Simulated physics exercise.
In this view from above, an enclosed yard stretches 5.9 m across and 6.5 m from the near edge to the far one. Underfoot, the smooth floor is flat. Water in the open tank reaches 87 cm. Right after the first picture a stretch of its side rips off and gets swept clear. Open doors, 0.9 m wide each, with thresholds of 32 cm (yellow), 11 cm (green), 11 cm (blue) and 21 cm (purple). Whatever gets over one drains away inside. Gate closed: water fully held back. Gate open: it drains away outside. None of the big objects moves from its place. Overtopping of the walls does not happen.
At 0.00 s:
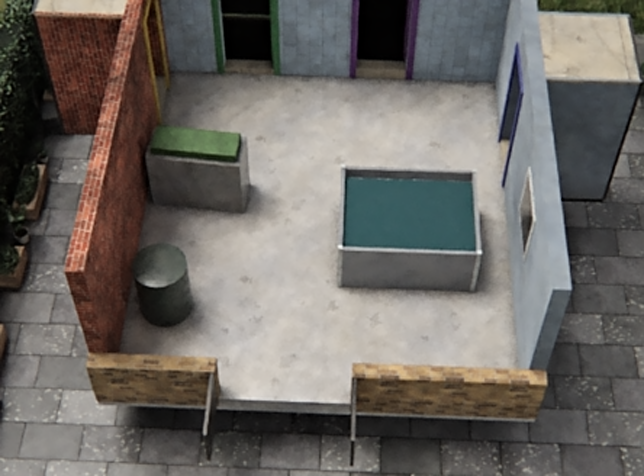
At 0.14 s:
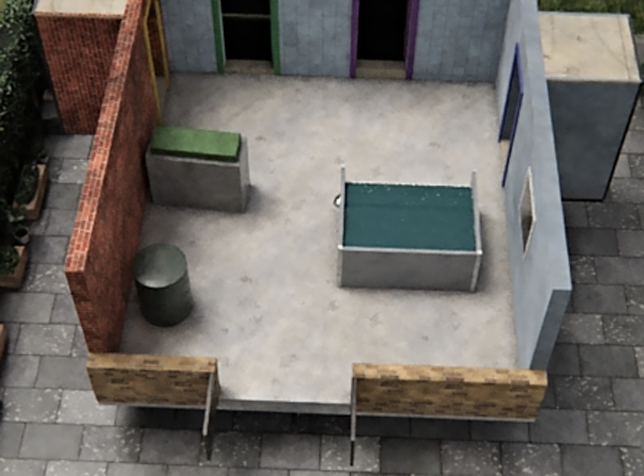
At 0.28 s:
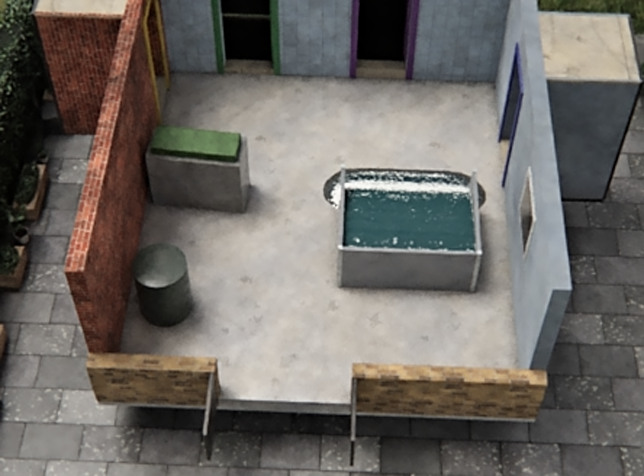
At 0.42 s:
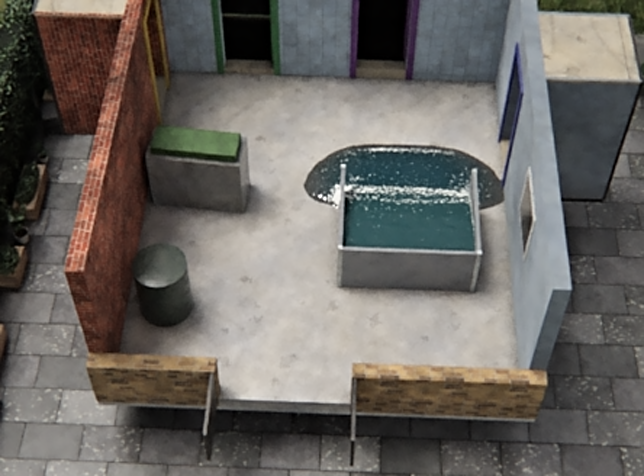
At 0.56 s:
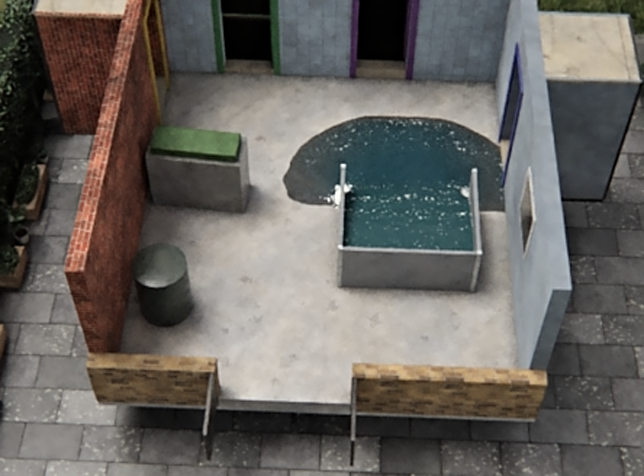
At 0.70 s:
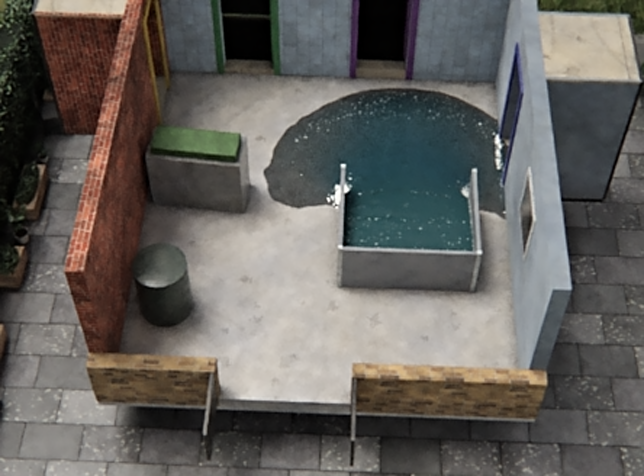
The video shows a walled yard with a green-topped block, a dark cylinder and an open tank of teal water; the tank's far side disappears, and water pours out, spreading across the pale floor in a widening rounded pool.
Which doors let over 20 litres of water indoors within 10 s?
One by one: Yellow door: Limit not crossed, green door: Limit crossed, blue door: Limit crossed, purple door: Limit crossed.
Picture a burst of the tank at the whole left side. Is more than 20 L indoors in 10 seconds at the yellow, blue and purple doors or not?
So yellow ends up short of it, blue short of it, purple short of it.
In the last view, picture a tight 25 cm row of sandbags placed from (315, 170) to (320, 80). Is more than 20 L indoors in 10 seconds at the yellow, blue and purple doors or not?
Yellow within the limit, blue exceeded, purple exceeded.
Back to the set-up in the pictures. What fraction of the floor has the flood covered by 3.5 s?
Covered: Roughly 45 %.
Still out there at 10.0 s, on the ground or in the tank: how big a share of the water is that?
Close to 84 in a hundred remains.
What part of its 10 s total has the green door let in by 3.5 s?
Share: ~ 30 %.
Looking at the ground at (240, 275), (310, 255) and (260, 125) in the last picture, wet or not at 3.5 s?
Point 1: Unreached; point 2: Unreached; point 3: Reached.
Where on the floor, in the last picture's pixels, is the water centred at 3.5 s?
Its balance point lies near (351, 136).
After 1.4 s water covers 40 % of the floor and is deepest (55 cm) near (489, 88); yellow door not reached, green door 6 cm at the sill, 0 L in, blue door 14 cm at the sill, 8 L in, purple door 38 cm at the sill, 80 L in.
After 2.2 s water covers 40 % of the floor and is deepest (42 cm) near (468, 81); yellow door not reached, green door 16 cm at the sill, 4 L in, blue door 12 cm at the sill, 22 L in, purple door 35 cm at the sill, 175 L in.
After 3.5 s water covers 45 % of the floor and is deepest (26 cm) near (201, 72); yellow door 23 cm at the sill, 0 L in, green door 12 cm at the sill, 13 L in, blue door 17 cm at the sill, 47 L in, purple door 19 cm at the sill, 219 L in.
After 6.0 s water covers 75 % of the floor and is deepest (22 cm) near (151, 183); yellow door 20 cm at the sill, 0 L in, green door 13 cm at the sill, 18 L in, blue door 9 cm at the sill, 66 L in, purple door 7 cm at the sill, 221 L in.
After 10.0 s water covers 95 % of the floor and is deepest (17 cm) near (494, 155); yellow door 9 cm at the sill, 0 L in, green door 8 cm at the sill, 46 L in, blue door 16 cm at the sill, 68 L in, purple door 8 cm at the sill, 221 L in.
